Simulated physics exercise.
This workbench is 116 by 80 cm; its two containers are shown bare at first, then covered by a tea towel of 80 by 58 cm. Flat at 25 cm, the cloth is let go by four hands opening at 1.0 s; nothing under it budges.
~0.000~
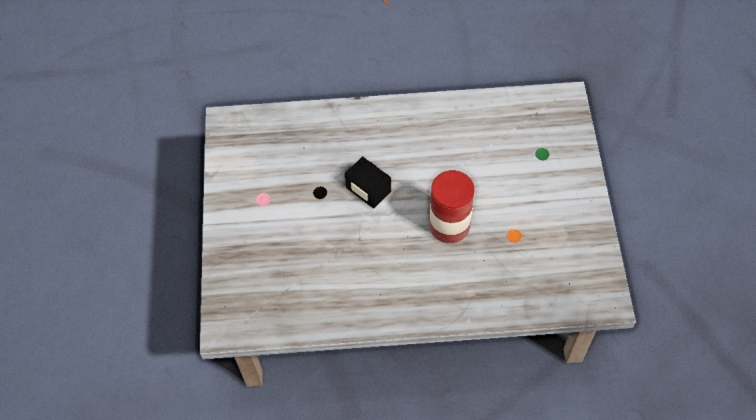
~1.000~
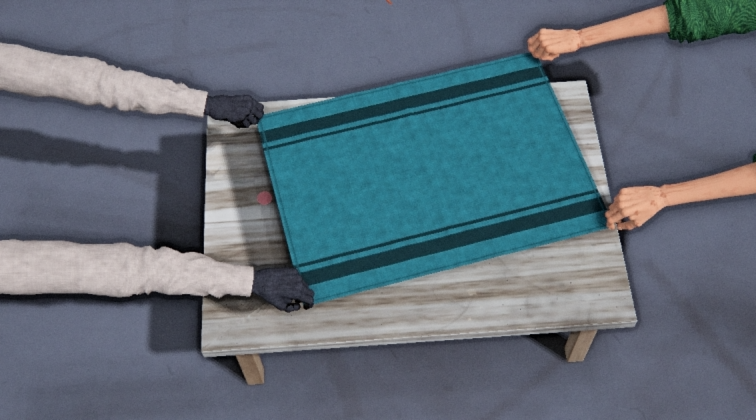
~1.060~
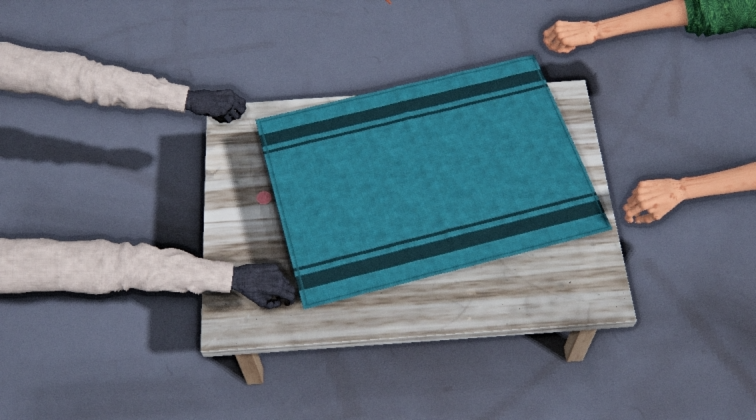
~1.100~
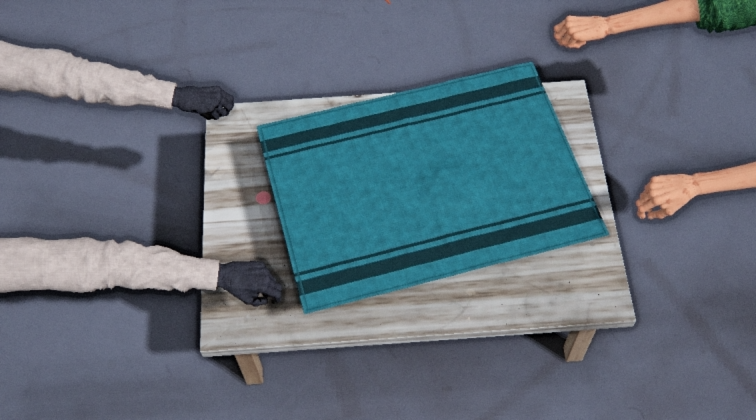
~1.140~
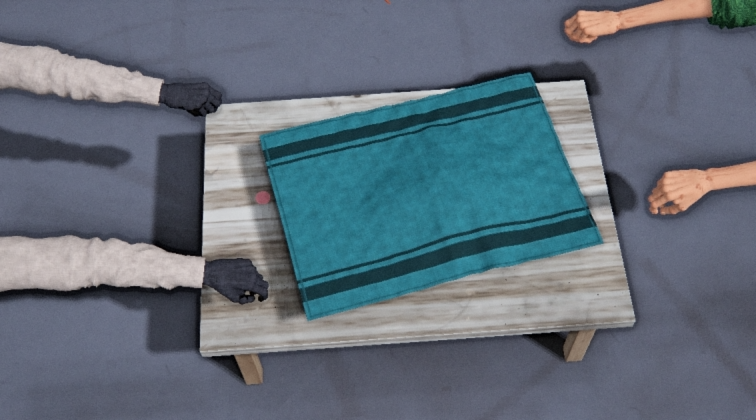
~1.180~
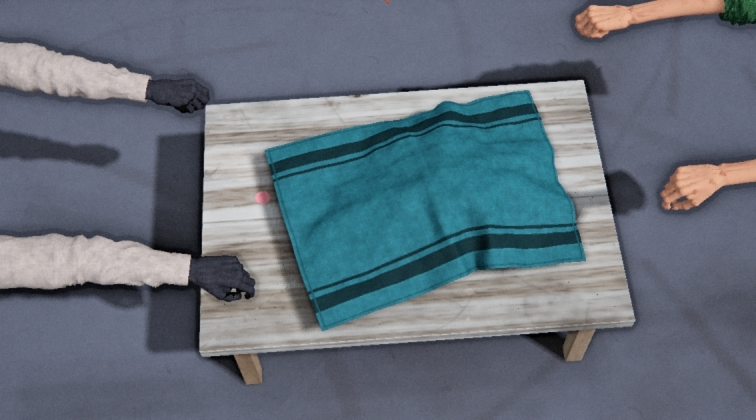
Four hands stretched a teal striped towel above a wooden table holding a black box and a red canister, then let go and drew back as it sank and creased over them.
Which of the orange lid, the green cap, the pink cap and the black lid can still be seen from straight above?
Result: Orange lid ends under the cloth, green cap remains in the open, pink cap remains in the open, black lid ends under the cloth.
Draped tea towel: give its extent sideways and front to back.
It spans close to 74 centimetres sideways and close to 60 centimetres in depth.
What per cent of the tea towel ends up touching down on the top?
Once it settles, roughly 25 per cent of it rests on the top.
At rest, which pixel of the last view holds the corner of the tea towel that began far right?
That corner comes to rest close to (516, 134) in the last view.
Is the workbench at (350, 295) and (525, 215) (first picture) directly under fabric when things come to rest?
The first spot ends up draped over, the second draped over.
At 1.4 s, 25 % of it is down, spanning 74 by 60 cm, above orange lid, black lid.
At 1.5 s, 25 % of it is down, spanning 75 by 61 cm, above orange lid, black lid.
At 1.7 s, 25 % of it is down, spanning 75 by 60 cm, above orange lid, black lid.
At 1.9 s, 25 % of it is down, spanning 75 by 60 cm, above orange lid, black lid.
At 2.7 s, 25 % of it is down, spanning 75 by 60 cm, above orange lid, black lid.
